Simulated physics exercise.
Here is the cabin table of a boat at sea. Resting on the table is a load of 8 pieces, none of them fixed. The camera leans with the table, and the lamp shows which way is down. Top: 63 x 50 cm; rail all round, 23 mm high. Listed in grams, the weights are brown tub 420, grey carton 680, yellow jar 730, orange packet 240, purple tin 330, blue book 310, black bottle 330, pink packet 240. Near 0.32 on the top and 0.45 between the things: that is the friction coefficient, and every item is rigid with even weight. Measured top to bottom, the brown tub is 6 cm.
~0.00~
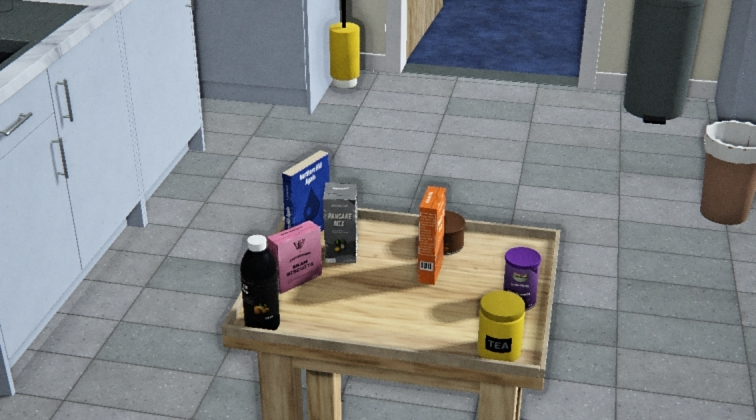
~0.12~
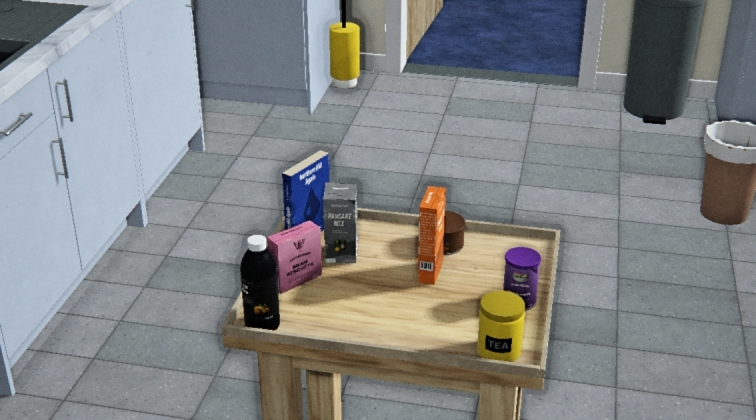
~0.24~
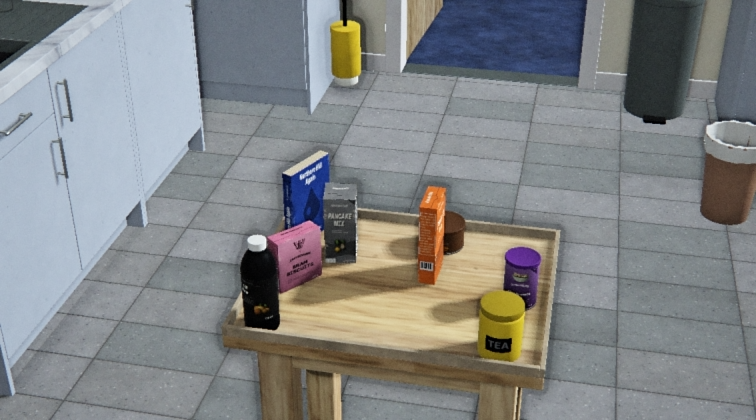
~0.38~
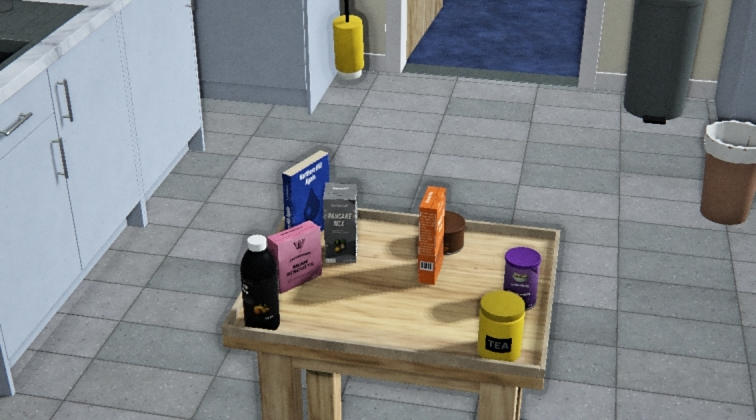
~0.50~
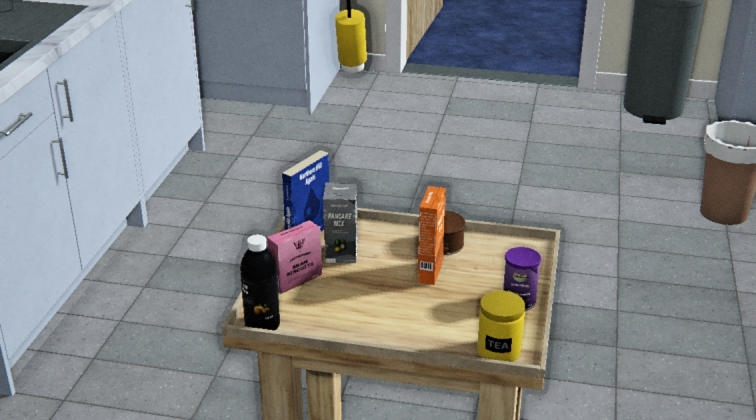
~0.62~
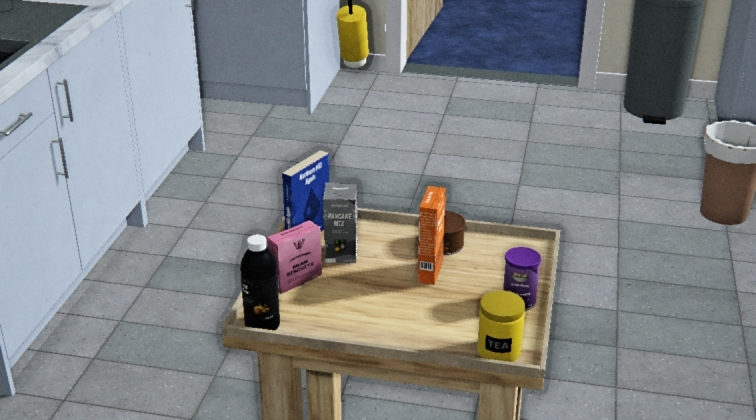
In a boat's cabin, a bottle, a book, packets and tins stayed put on a railed wooden table, while the yellow lamp hanging behind slowly swung slightly away and to the right.
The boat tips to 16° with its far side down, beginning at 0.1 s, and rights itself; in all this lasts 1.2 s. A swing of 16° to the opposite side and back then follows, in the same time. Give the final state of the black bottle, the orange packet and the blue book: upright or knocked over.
Final state - black bottle upright, orange packet upright, blue book upright.
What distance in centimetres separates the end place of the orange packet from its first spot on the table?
Start to finish, roughly 0 cm.
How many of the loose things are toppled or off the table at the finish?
0.
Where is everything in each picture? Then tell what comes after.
Boat level; black bottle (260, 283); orange packet (432, 236); blue book (307, 200), in the first frame.
Boat level; yellow jar (501, 327); purple tin (521, 279), in the second frame.
Floor tilted 2°, far side down; pink packet (295, 257), in the third frame.
Floor tilted 7°, far side down; grey carton (341, 223); yellow jar (501, 327), in the fourth frame.
Floor tilted 12°, far side down; purple tin (521, 279); pink packet (295, 257), in the fifth frame.
Floor tilted 15°, far side down; black bottle (260, 283); orange packet (432, 236); blue book (307, 200), in the sixth frame.
Around 1.32 s, boat level.
Around 2.22 s, floor tilted 7°, near side down.
Finally (3.0 s), all 8 still in place (within 5 cm). In the last view, black bottle near (260, 283), orange packet near (432, 236).
